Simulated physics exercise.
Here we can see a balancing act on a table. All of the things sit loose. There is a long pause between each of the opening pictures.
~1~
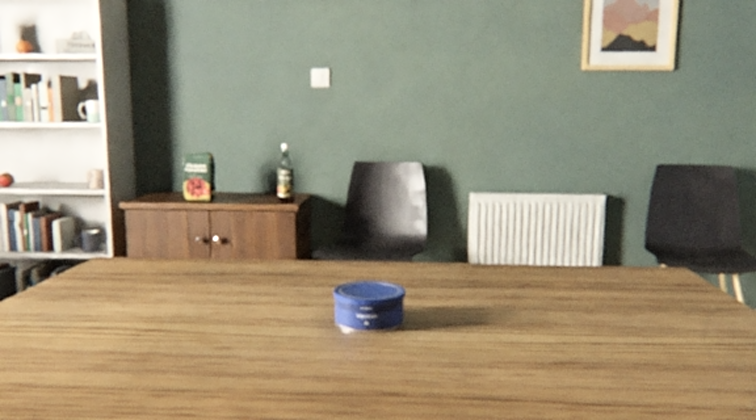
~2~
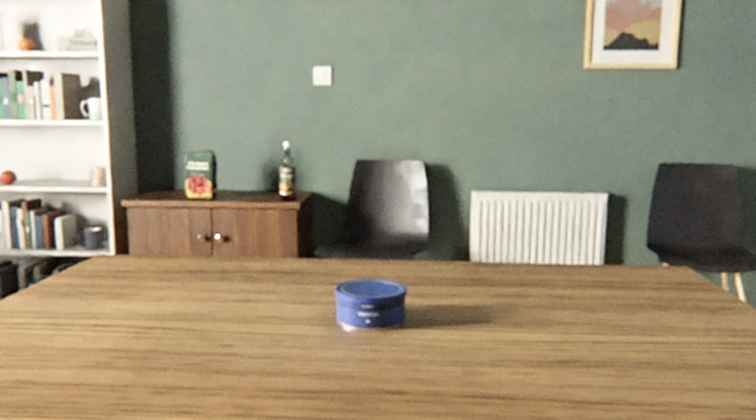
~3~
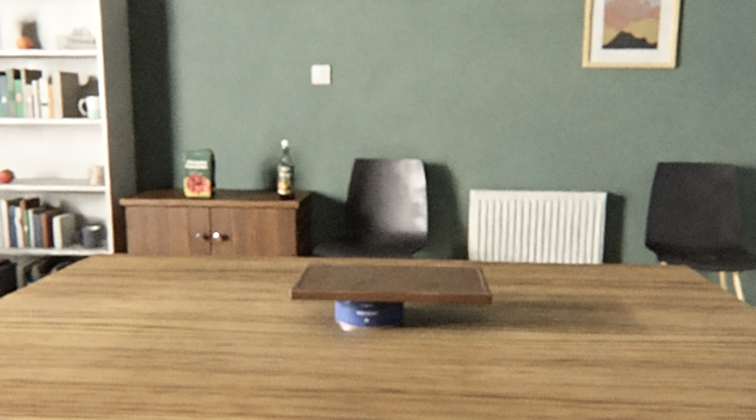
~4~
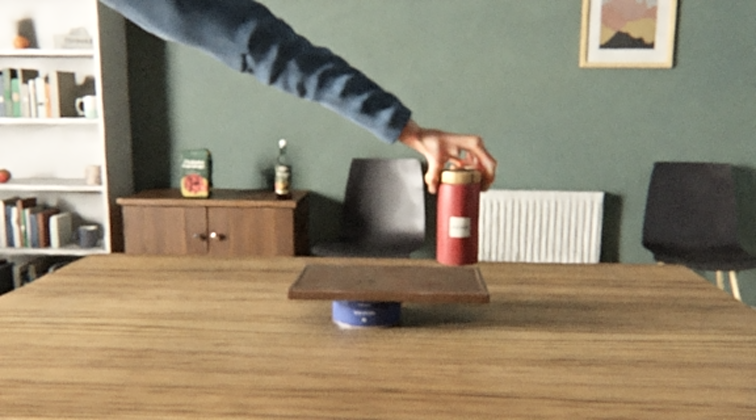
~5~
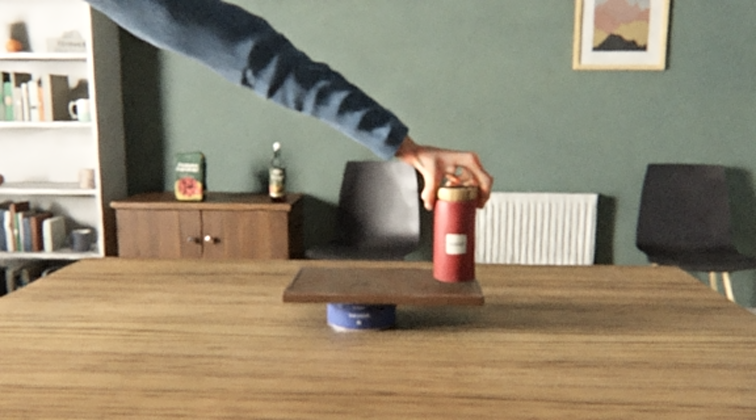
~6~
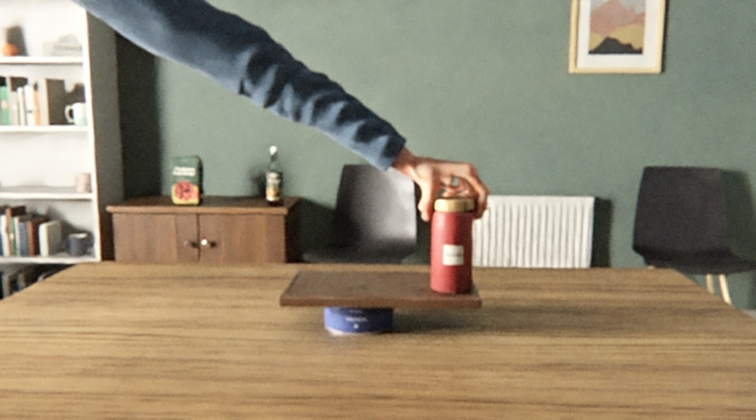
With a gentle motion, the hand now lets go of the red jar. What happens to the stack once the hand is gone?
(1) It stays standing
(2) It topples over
(2) It topples over.
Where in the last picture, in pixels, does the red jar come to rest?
Close to pixel (522, 305).
Then, 0.30 s past the last view, red jar now fallen; brown lid rocked 24° from its first pose.
Then, 0.50 s past the last view, brown lid rocked 15° from its first pose.
Finally, fallen, red jar; the other 2 still in place. Final places as the last picture's camera would see them, red jar near (522, 305). The stack gives way.
